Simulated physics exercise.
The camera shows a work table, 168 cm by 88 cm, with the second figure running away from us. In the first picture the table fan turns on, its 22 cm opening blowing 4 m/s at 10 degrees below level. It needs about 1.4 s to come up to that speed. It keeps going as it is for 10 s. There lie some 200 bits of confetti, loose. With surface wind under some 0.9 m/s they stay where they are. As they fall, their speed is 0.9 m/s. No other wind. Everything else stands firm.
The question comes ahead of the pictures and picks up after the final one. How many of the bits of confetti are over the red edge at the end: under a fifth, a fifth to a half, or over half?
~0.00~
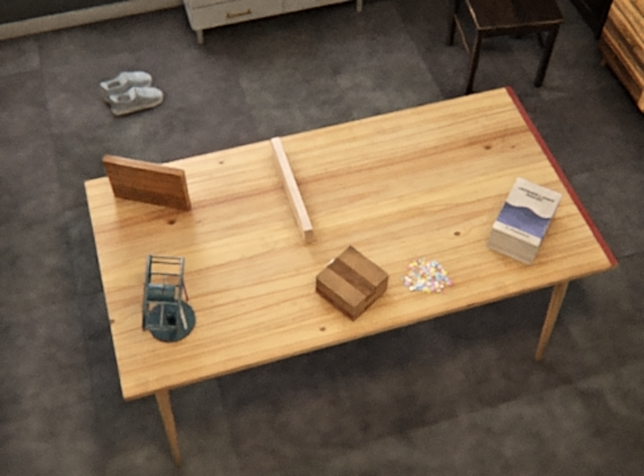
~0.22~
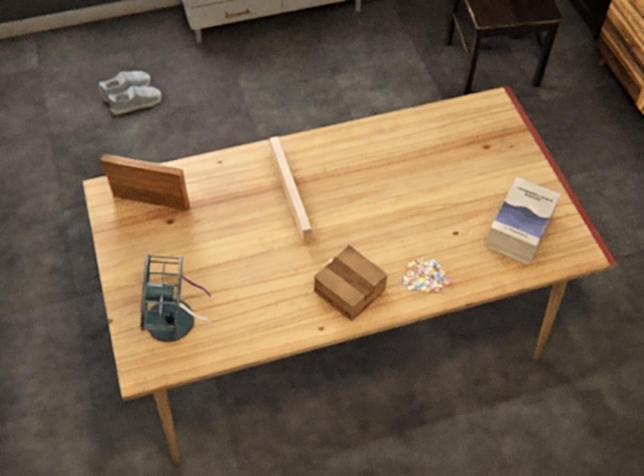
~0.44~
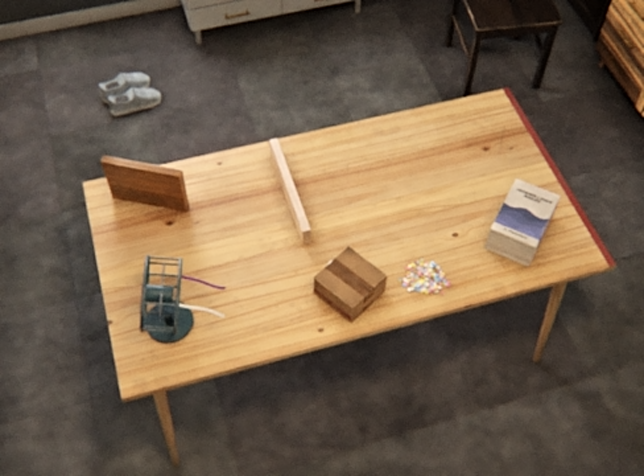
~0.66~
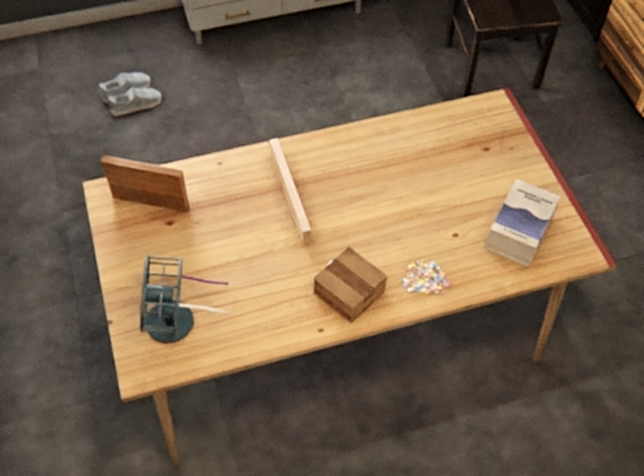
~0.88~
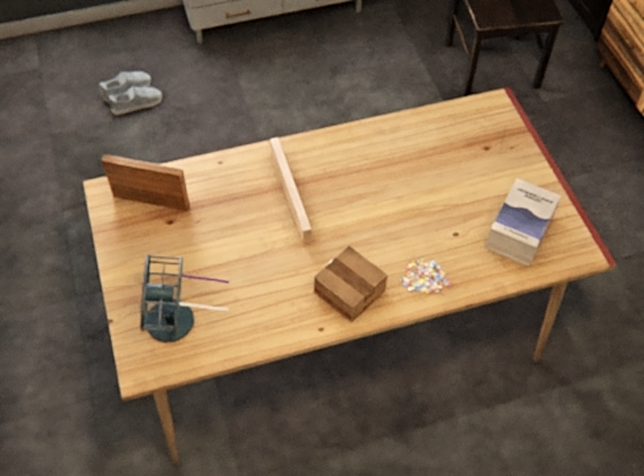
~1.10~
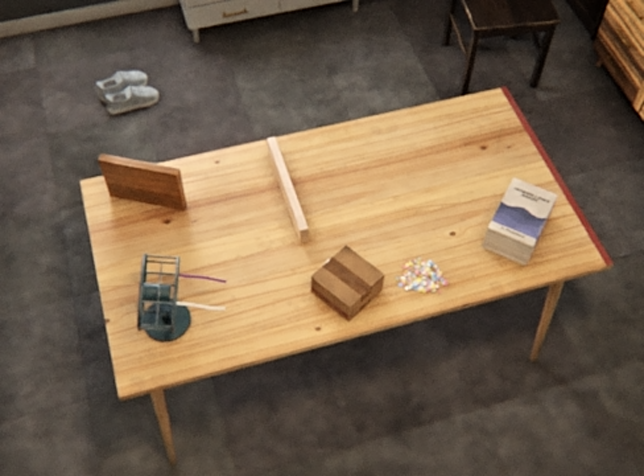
The share is below one fifth.
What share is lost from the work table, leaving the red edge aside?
Roughly 90 %.
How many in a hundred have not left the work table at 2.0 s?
I reckon some 100 %.
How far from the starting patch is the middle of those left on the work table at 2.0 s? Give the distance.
The centre sits some 10 cm from where it began.
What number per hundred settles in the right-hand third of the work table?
About 0 percent.
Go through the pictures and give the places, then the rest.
In the first frame, the middle of the bits of confetti is near (428, 278), none has stirred yet and the mouth of the table fan is at (164, 294).
In the second frame, the middle of the bits of confetti is near (427, 278), none has stirred yet and the red edge is centred on (559, 168).
In the third frame, the middle of the bits of confetti is near (426, 279), none has stirred yet, the top of a box is at (350, 276) and the top of a book is at (526, 212).
In the fourth frame, the middle of the bits of confetti is near (426, 280) and none has stirred yet.
In the fifth frame, the middle of the bits of confetti is near (427, 279) and none has stirred yet.
In the sixth frame, the middle of the bits of confetti is near (424, 278) and none has stirred yet.
After 2.0 s, 0 % are over the red edge; the middle of those still in play is near (412, 296); 0 % have settled or left.
After 3.2 s, 0 % are over the red edge; the middle of those still in play is near (376, 313); 70 % have settled or left.
After 5.5 s, 0 % are over the red edge; the middle of those still in play is near (365, 307); 88 % have settled or left.
After 10.0 s, at the end, 0 % are over the red edge.
